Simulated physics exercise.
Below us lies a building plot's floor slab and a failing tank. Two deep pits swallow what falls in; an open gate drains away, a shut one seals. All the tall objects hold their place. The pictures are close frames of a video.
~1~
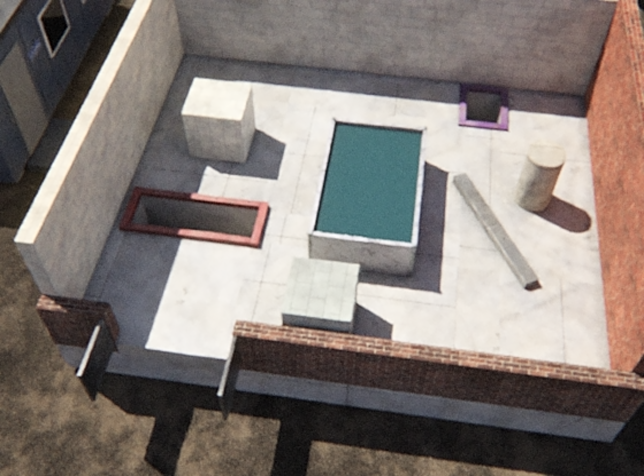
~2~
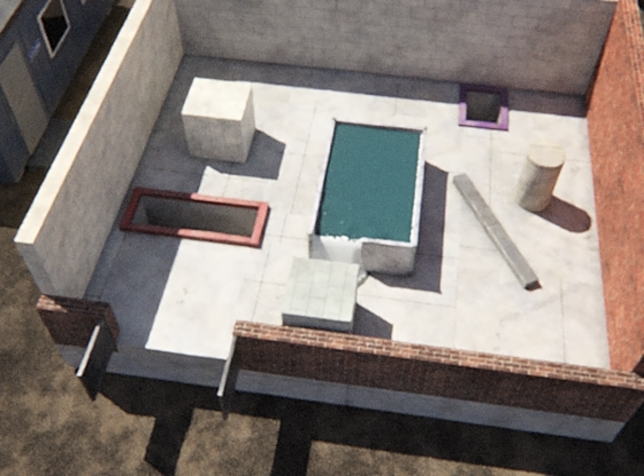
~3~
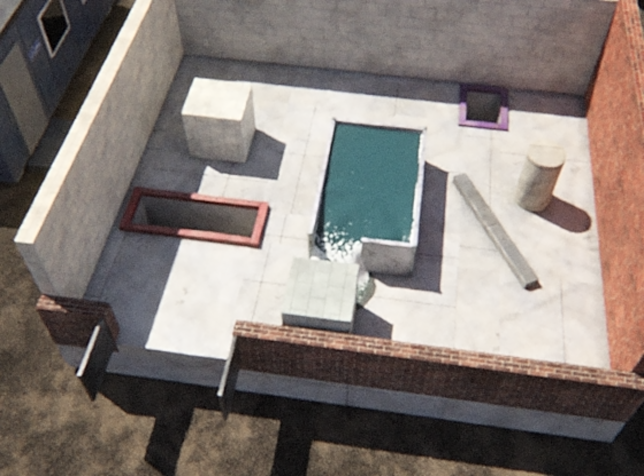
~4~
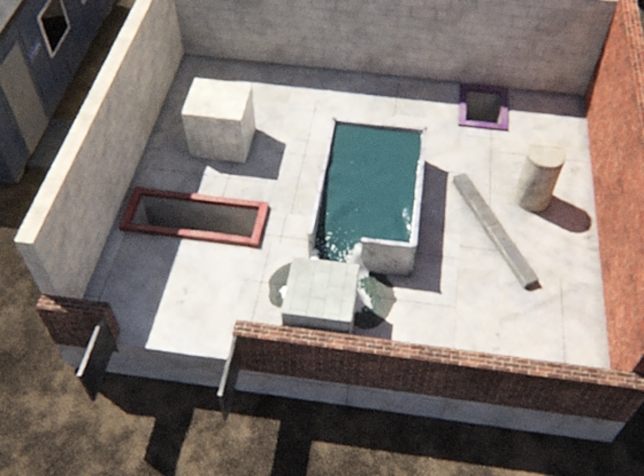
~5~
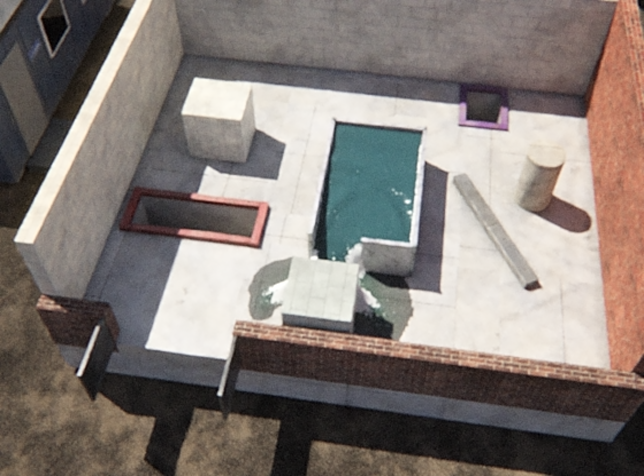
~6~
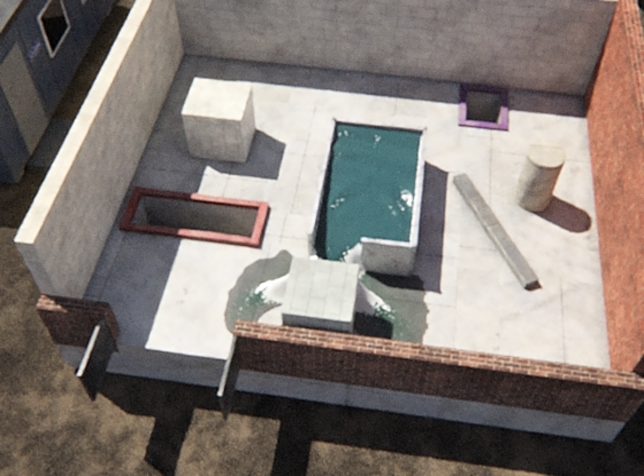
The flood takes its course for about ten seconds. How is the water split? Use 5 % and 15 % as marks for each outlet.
One by one: The gate takes more than 15 %; the purple pit takes less than 5 %; the red pit takes less than 5 %.
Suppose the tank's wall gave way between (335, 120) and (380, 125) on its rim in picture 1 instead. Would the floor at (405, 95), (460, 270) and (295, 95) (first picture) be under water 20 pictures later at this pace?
One after the other: Under water, no water, under water.
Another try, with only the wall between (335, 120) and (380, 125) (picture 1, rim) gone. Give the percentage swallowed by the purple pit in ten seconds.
In per cent: Purple 20.
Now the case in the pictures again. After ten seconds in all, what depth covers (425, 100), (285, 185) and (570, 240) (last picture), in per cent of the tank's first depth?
In turn 2, 2 and 8 in a hundred.
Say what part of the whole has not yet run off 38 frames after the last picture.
Close to 88 %.
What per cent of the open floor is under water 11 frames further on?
Roughly 35 per cent.
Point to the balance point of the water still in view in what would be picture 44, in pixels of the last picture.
Around (364, 242).
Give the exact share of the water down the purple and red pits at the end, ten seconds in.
In turn 0 and 2 per cent.
A moment on, water covers 20 % of the floor; the gate 0 %, the purple pit 0 %, the red pit 0 %.
Next, water covers 35 % of the floor; the gate 2 %, the purple pit 0 %, the red pit 0 %.
Then, water covers 40 % of the floor; the gate 5 %, the purple pit 0 %, the red pit 1 %.
Later, water covers 60 % of the floor; the gate 11 %, the purple pit 0 %, the red pit 2 %.
In the end, water covers 80 % of the floor; the gate 19 %, the purple pit 0 %, the red pit 2 %.
